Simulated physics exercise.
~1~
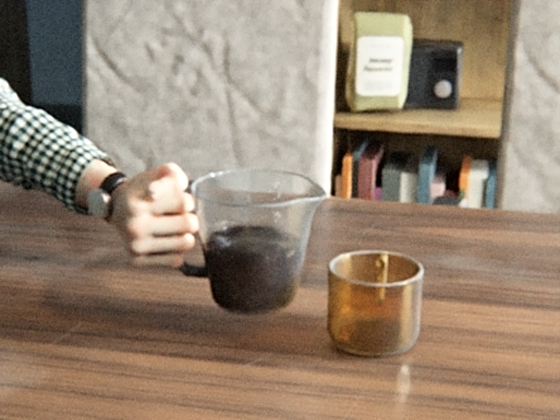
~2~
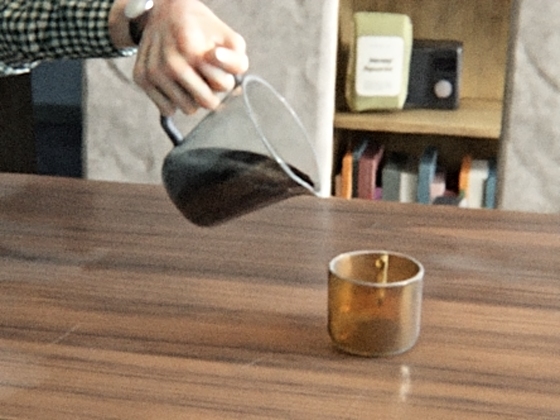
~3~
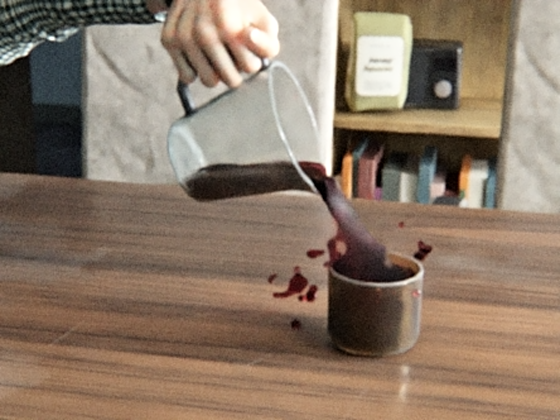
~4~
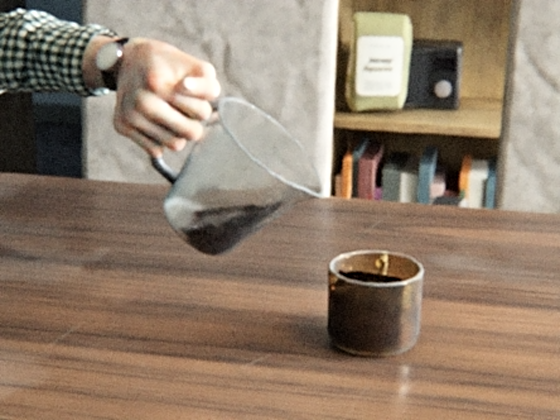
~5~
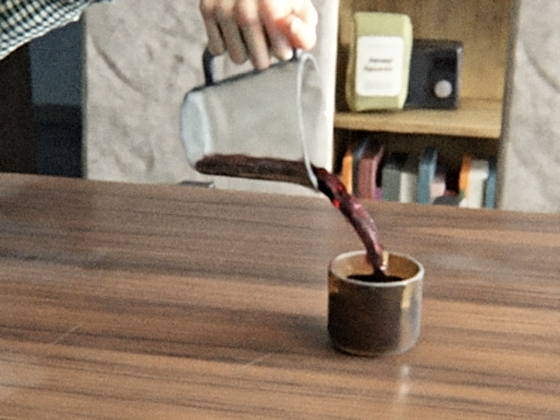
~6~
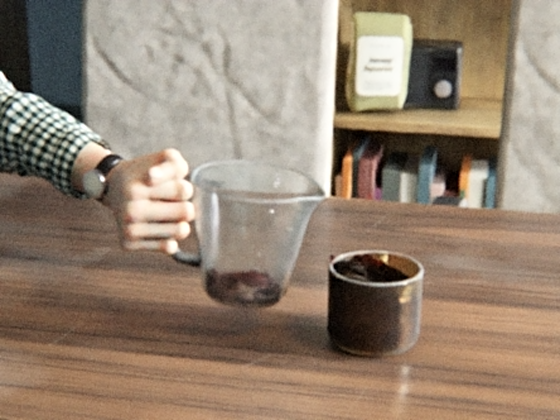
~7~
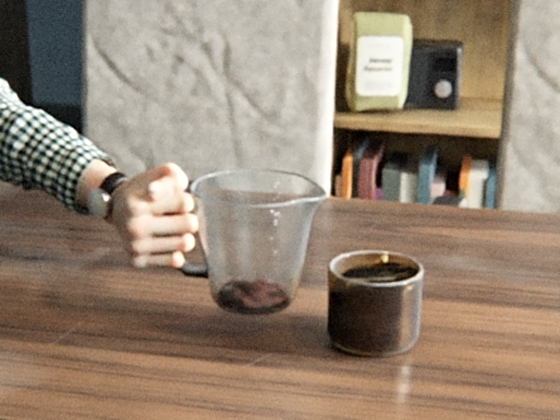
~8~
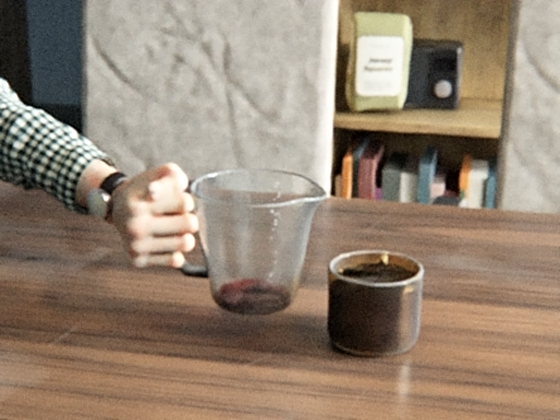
At a wooden table, a hand in a checked sleeve tipped a glass jug of dark red liquid into an amber cup twice, splashing on the first pour, then held the jug level with a little left beside the nearly full cup.
